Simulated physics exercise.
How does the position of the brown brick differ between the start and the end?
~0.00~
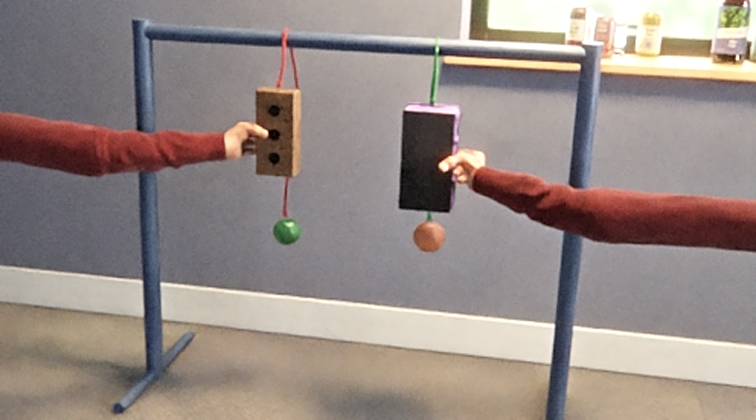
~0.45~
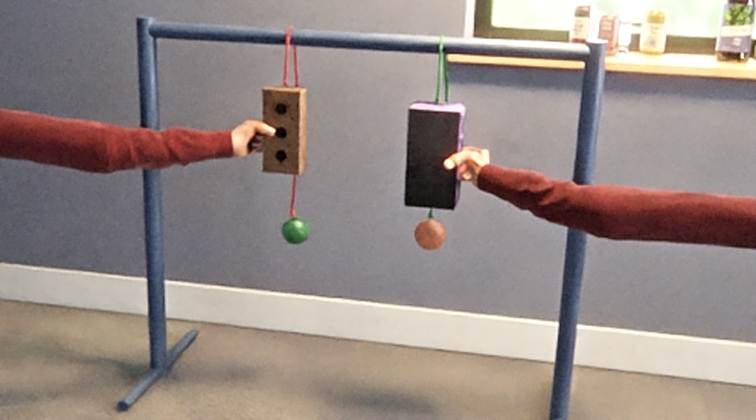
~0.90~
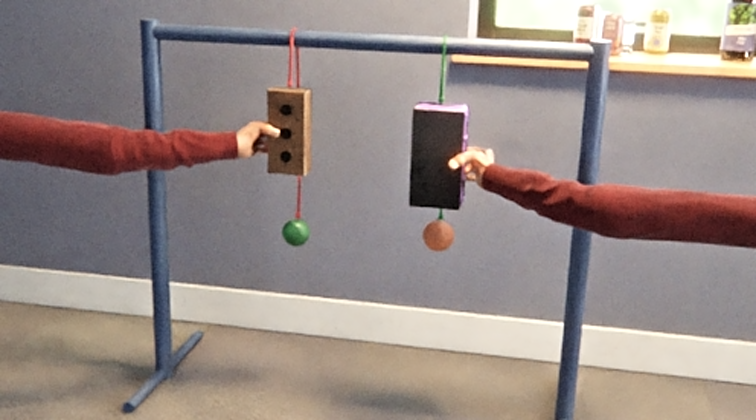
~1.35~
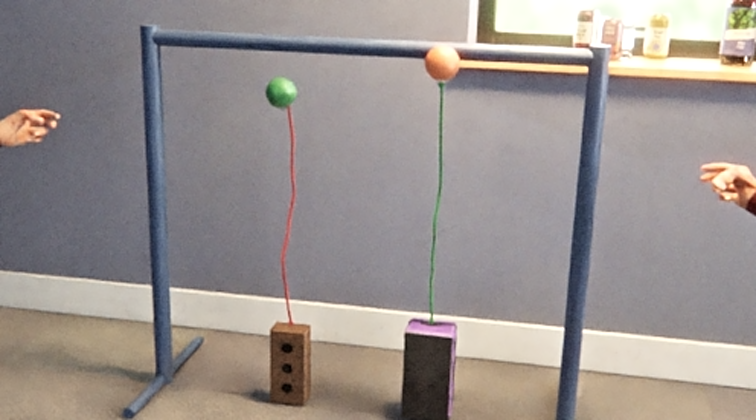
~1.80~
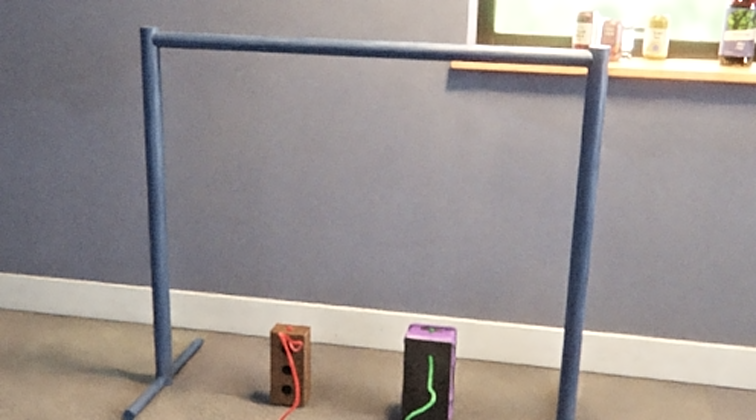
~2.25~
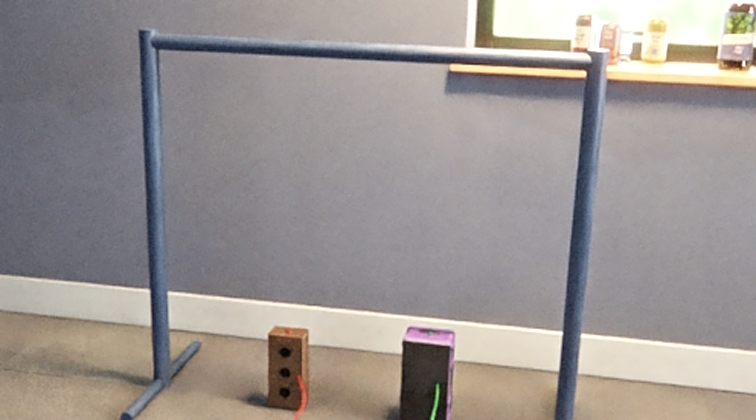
At the start the brick hung on a red cord below the rail with a hand touching it. By the end it stood on the floor, well below where it had been.
